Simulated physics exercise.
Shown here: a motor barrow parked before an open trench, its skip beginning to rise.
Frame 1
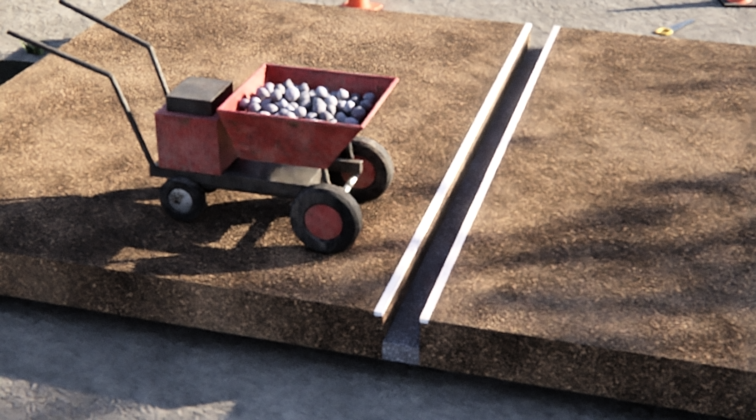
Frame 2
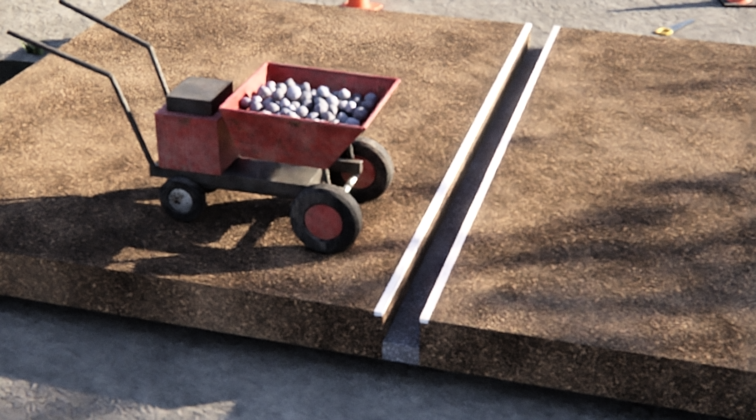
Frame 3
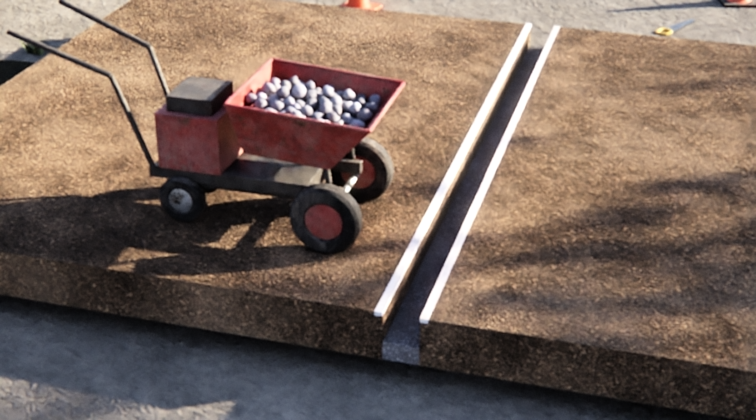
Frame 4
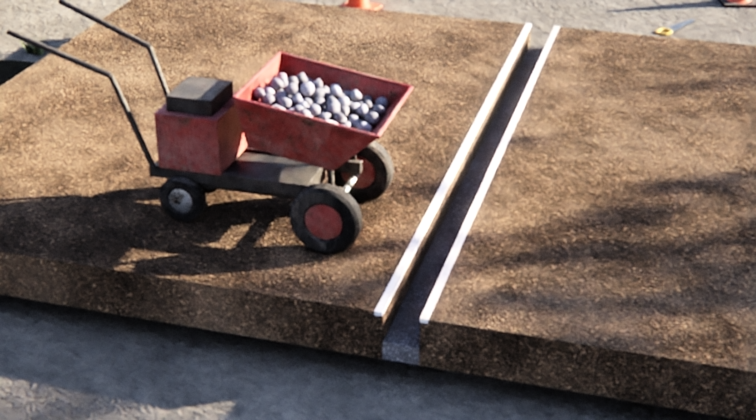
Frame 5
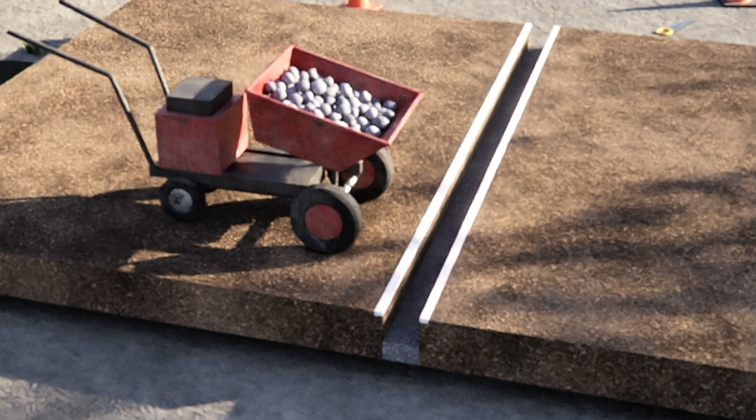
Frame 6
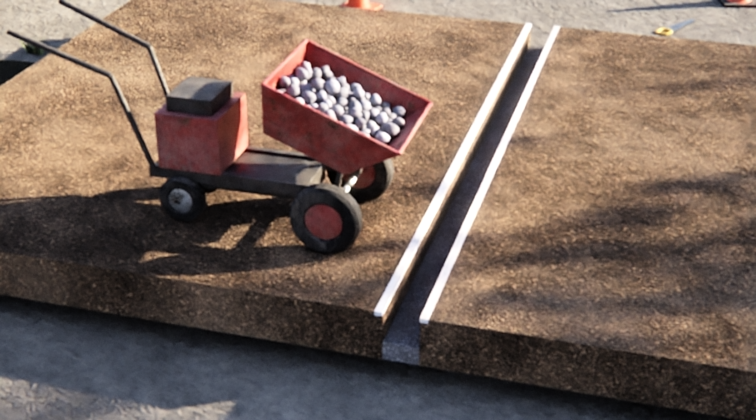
The red skip of a parked barrow tilts forward to the right, carrying rounded grey cobbles.
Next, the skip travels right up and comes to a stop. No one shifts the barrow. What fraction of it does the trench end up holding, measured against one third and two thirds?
My guess is the trench keeps shy of one third of it.
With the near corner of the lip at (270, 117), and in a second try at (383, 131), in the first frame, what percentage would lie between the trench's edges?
About 40 percent at the first place and about 0 percent at the second.
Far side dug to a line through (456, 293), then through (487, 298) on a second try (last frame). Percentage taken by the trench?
In order, some 60 and some 90 percent.
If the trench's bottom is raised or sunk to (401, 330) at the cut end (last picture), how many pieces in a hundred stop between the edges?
Something close to 10 per cent.
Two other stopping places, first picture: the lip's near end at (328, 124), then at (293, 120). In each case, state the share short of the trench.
You'd get around 0 in a hundred, then 20 in a hundred.
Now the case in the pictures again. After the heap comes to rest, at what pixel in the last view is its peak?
Roughly at (482, 225).
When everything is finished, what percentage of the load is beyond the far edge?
That share comes out near 70 in a hundred.
Soon, skip tipped steeply; all in the skip.
A while on, skip tipped right over; about two thirds in the skip; a stray few in or heaped over the trench; about a third beyond it; a stray few falling.
Towards the end, skip tipped right over; about a quarter in the skip; a small part in or heaped over the trench; about two thirds beyond it.
Finally, skip tipped right over; about a quarter in the skip; a small part in or heaped over the trench; about two thirds beyond it.
